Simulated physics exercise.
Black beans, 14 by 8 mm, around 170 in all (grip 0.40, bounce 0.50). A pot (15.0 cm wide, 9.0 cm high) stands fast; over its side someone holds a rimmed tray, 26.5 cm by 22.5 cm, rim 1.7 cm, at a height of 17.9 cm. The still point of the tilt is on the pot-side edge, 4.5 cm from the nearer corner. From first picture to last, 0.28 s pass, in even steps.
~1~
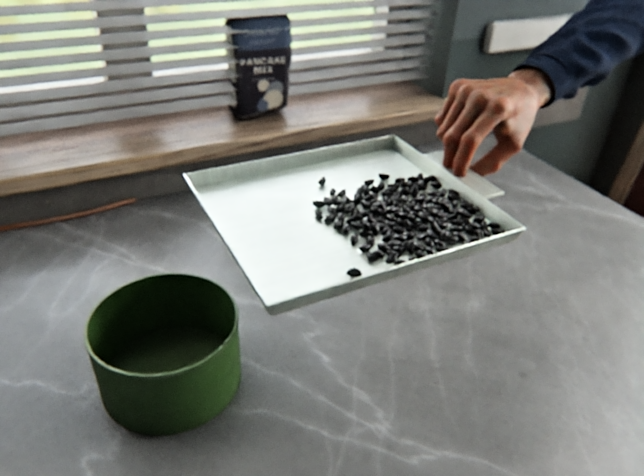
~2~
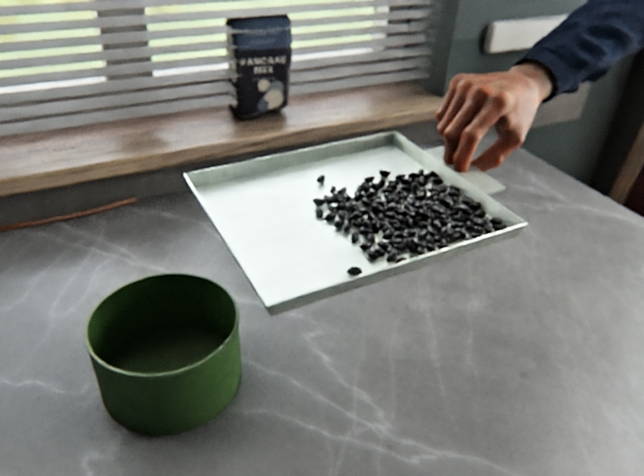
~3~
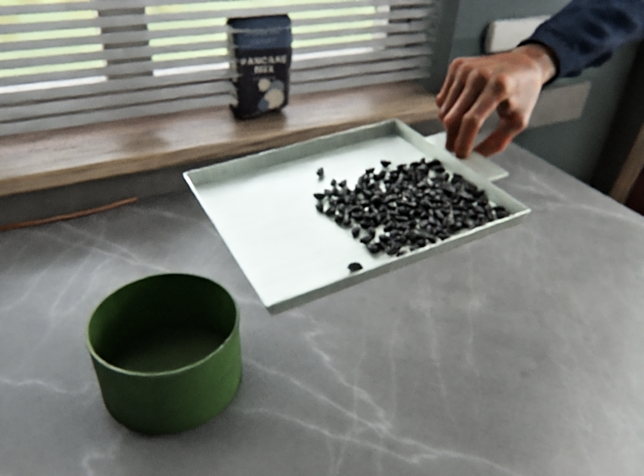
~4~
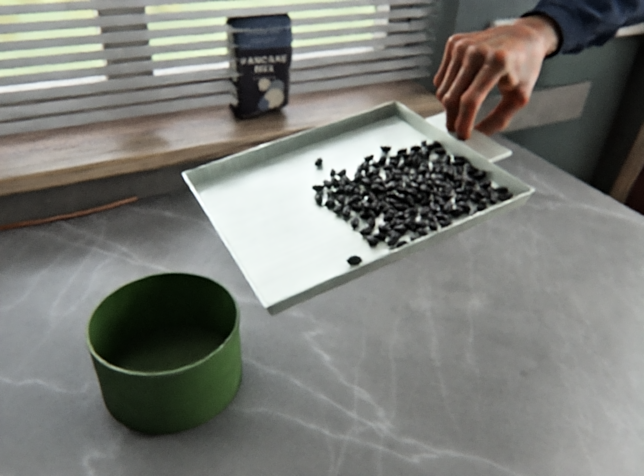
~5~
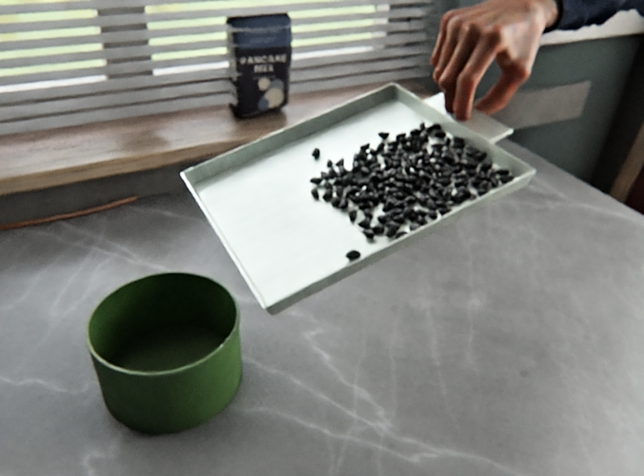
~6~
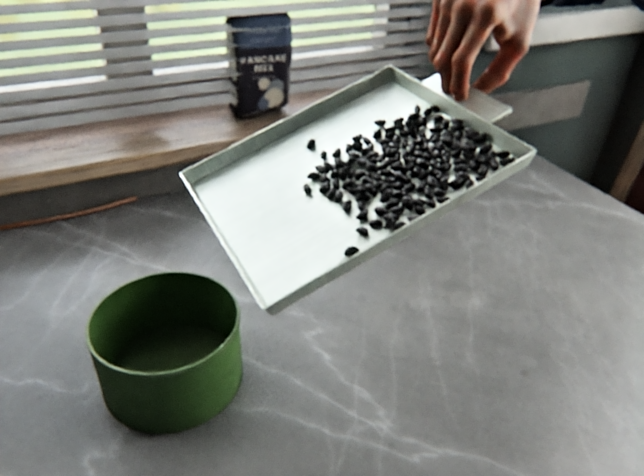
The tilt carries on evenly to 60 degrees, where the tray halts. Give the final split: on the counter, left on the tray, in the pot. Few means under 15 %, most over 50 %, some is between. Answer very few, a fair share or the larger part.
On the counter: A fair share; left on the tray: A fair share; in the pot: A fair share.
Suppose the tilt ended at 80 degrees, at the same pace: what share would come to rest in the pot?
In that case some 45 per cent.
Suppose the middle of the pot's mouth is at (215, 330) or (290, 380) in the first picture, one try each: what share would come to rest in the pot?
Some 40 and 5 per cent.
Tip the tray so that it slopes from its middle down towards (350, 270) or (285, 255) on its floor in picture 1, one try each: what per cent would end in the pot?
About 0 and 0 per cent.
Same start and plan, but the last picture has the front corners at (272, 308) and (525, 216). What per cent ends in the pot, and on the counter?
Pot 0, counter 45.
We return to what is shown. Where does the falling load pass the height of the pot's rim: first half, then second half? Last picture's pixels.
First near (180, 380), later near (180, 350).
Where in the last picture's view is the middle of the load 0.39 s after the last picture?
At about (255, 237).
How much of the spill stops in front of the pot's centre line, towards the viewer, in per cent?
Some 90 per cent.
Then, 0.23 s after the last picture, tilt 40 degrees; the tray holds 100 %, the pot 0 %.
Then, 0.39 s after the last picture, tilt 54 degrees; the tray holds 100 %, the pot 0 %.
Then, 0.67 s after the last picture, tilt 60 degrees; the tray holds 30 %, the pot 35 %.
In the end, counter 35 %, tray 30 %, pot 35 %.
